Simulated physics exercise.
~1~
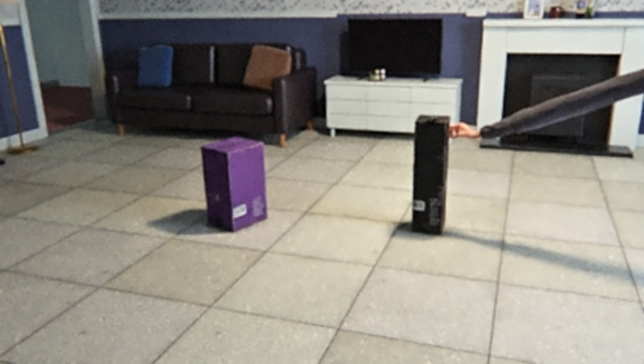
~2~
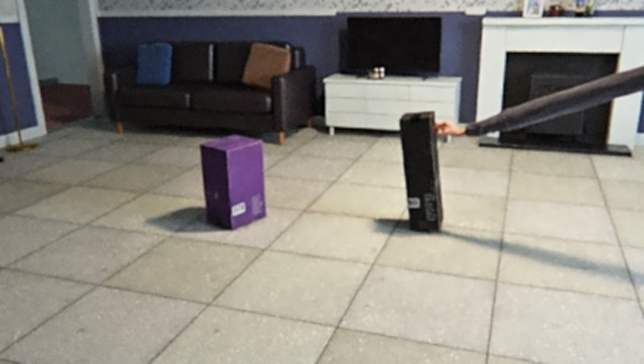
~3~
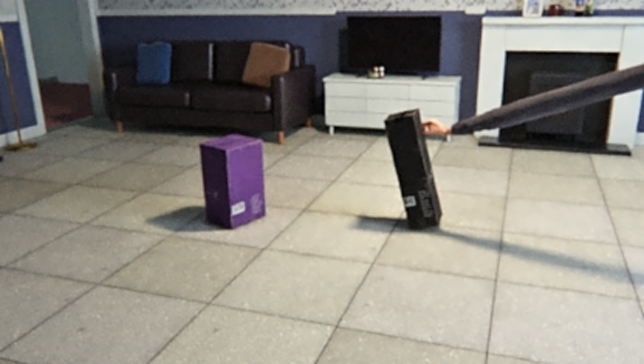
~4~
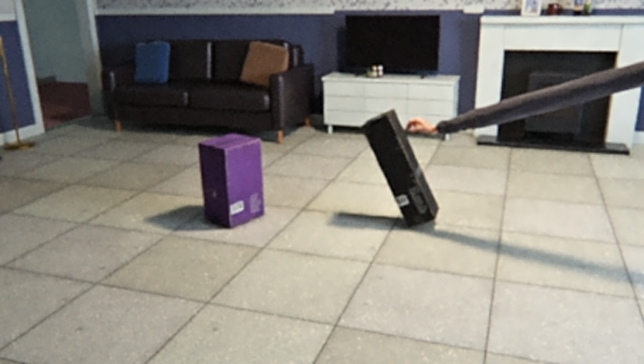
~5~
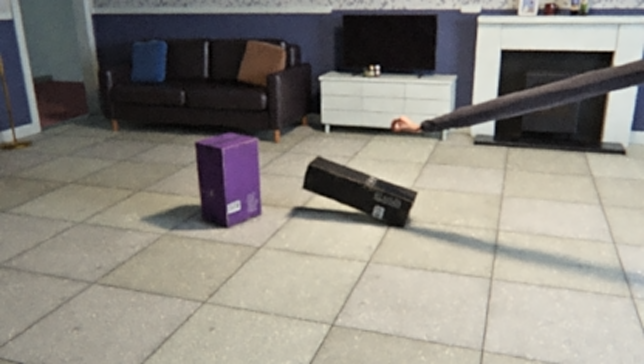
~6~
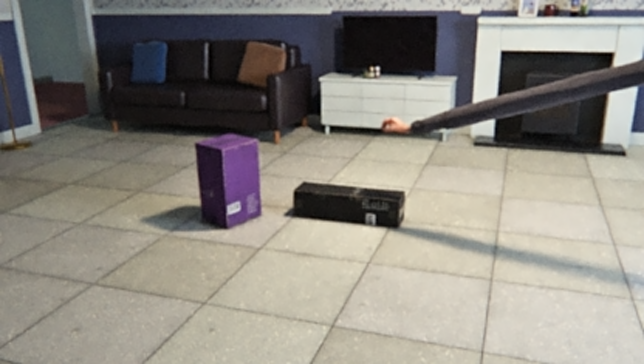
An outstretched arm in a dark sleeve reaches in from the right of a living room, its hand at the upper part of a tall black box standing on the pale tiled floor. A shorter purple box stands to the left, with a dark sofa, a white cabinet holding a television, and a white fireplace behind. The hand moves left against the black box, which tilts slowly, then leans steeply. It tips over to the left, away from the hand, and drops onto its side. It ends lying flat near the purple box, which stays upright, while the arm remains extended above.
